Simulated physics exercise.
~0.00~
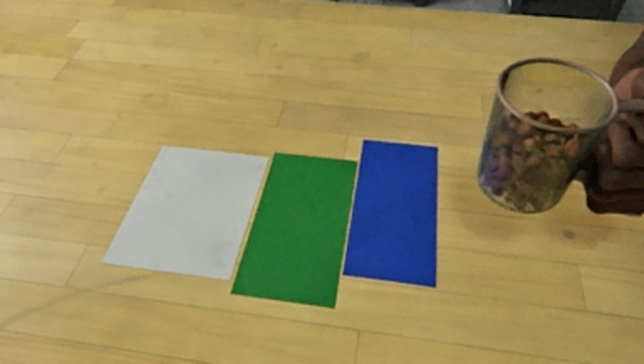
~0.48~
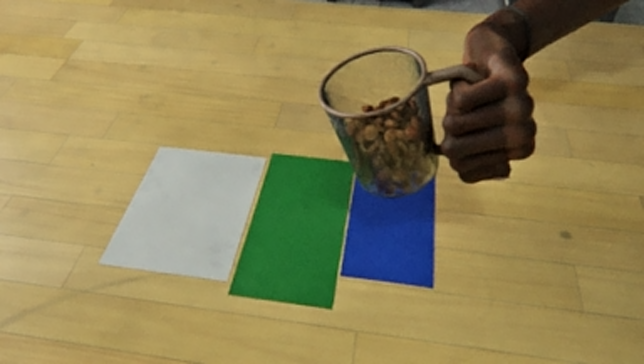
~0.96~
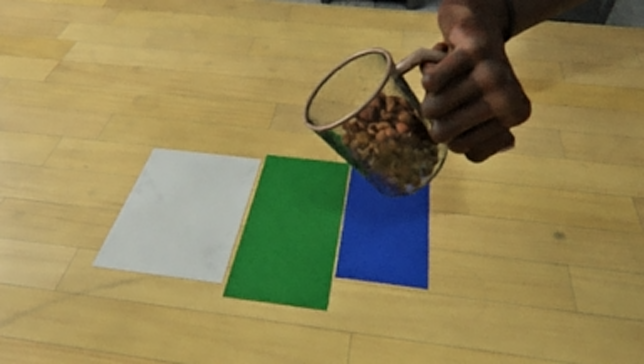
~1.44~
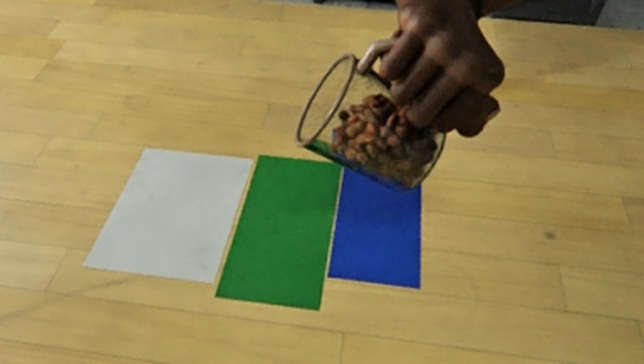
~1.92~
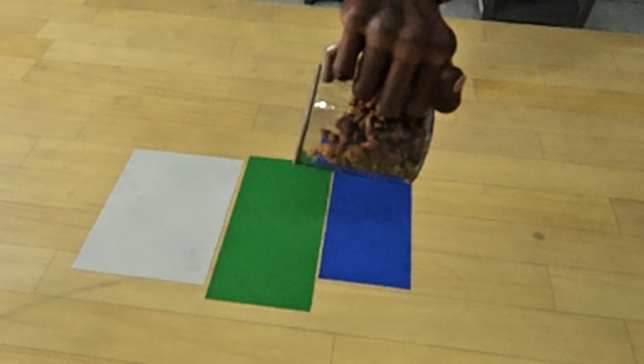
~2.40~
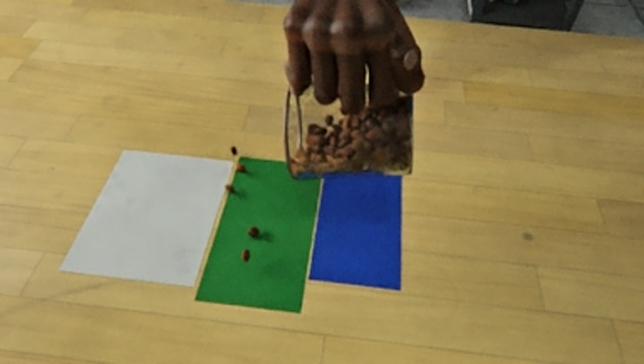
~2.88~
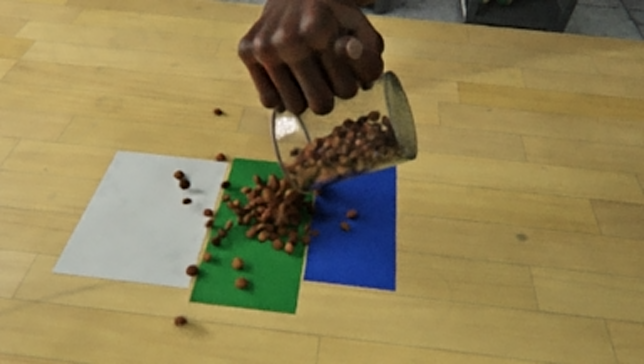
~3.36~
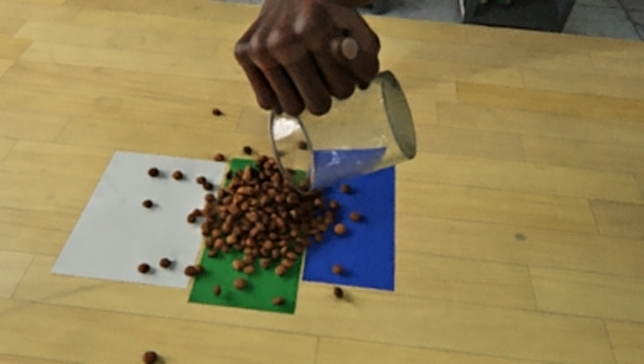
A hand carried a clear cup of brown kibble leftward over white, green and blue sheets on a wooden table, then tipped it until the pieces tumbled out, leaving a pile mostly on the green sheet with some scattered onto the white, blue and bare wood.
